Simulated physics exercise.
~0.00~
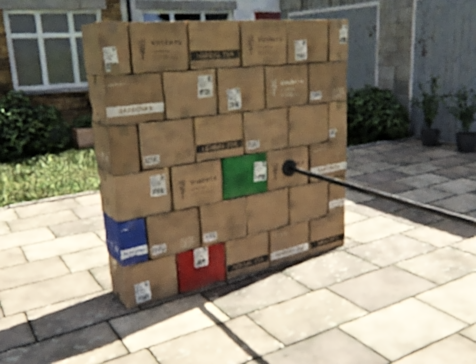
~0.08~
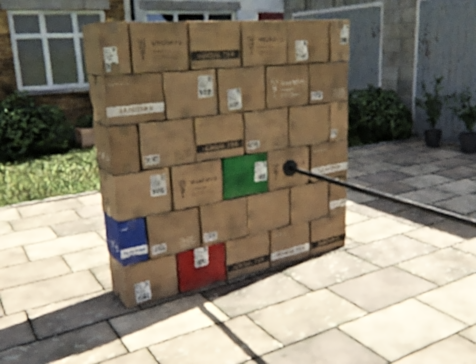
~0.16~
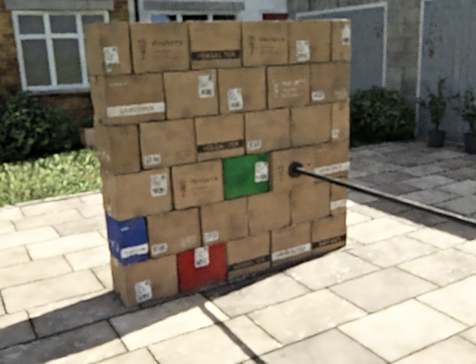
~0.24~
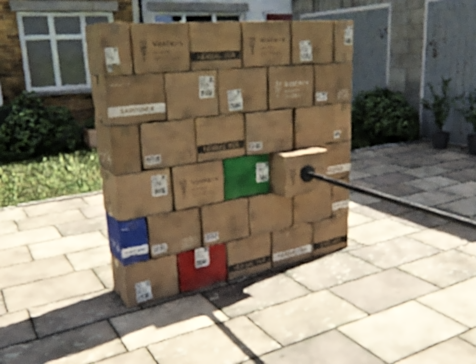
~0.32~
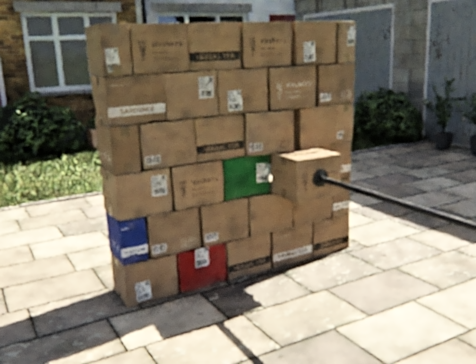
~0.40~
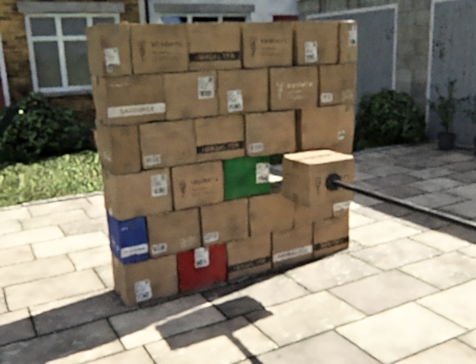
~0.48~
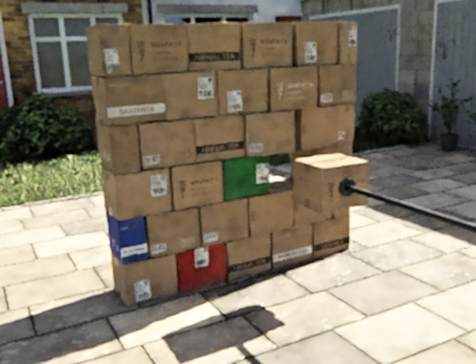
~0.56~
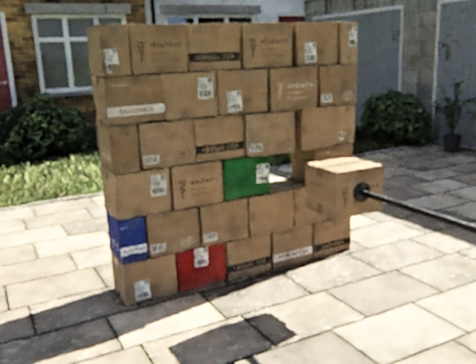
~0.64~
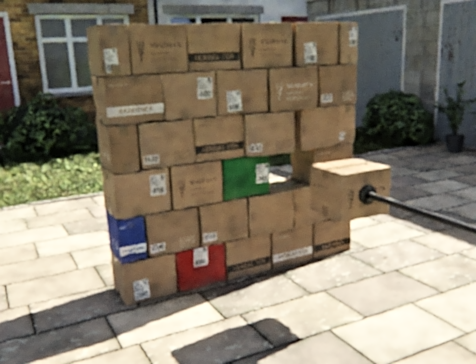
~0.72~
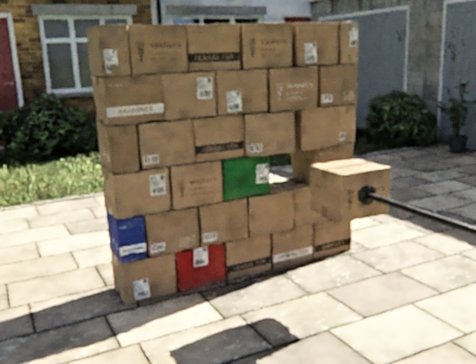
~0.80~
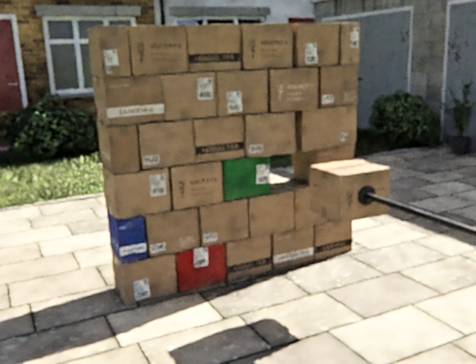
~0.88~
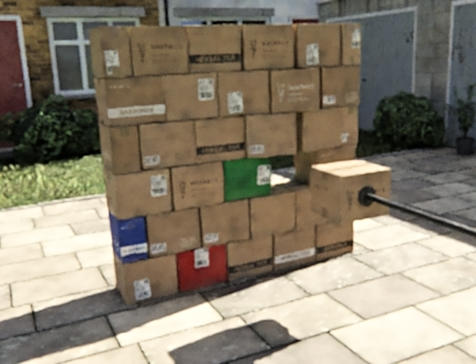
A wall of brown cardboard cartons, six rows high, stands on a sunlit paved yard, seen at a slight angle with a house, hedges and grey doors behind. A blue carton sits low at the left end, a red one in the bottom row, and a green one near the middle. A dark rod reaching in from the right is attached to the plain carton just right of the green one. It draws that carton steadily out of the face, opening a gap, while the view drifts slightly sideways. The carton finally stops clear of the wall, held level on the rod, and the rest stays standing.
